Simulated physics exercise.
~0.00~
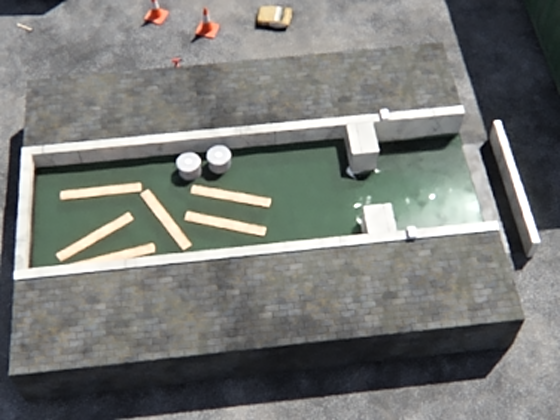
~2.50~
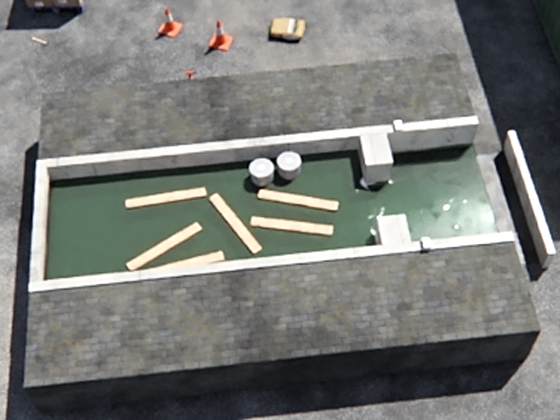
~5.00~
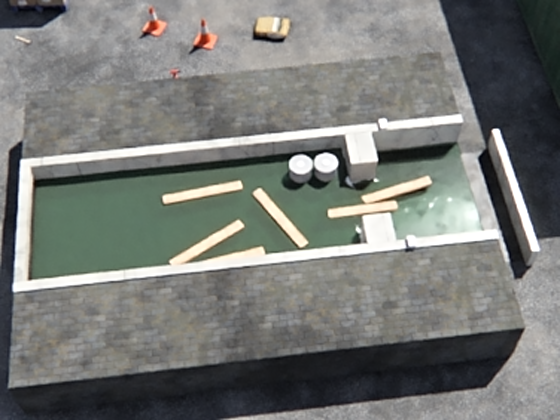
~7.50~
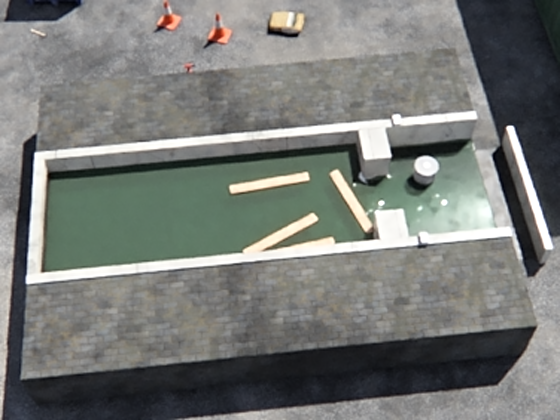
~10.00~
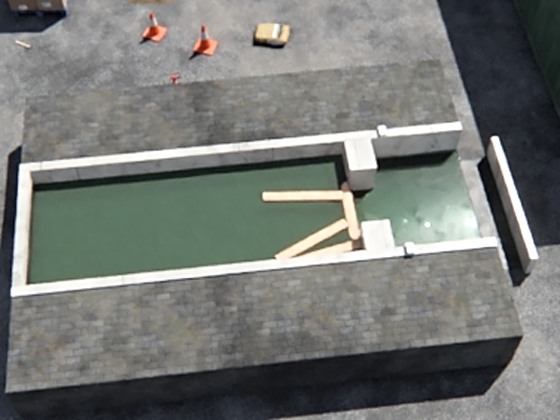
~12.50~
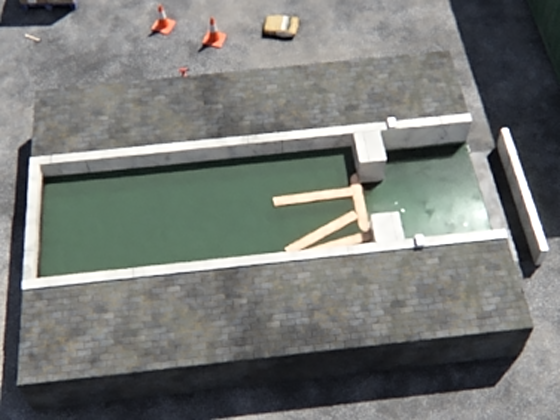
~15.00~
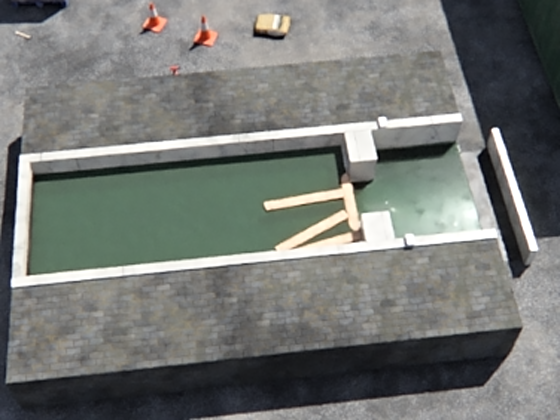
A walled channel of dark green water, set between two blocks of grey paving, is seen from high above through a slightly swaying camera, with orange cones and a yellow item on the asphalt behind. Six pale wooden planks and two white tubs float in its left and middle parts. All drift right toward a gap between two pale blocks. The tubs and two planks pass through and leave at the right. The remaining four planks bunch up at the gap and jam against the blocks, where they stay, with open water on both sides.
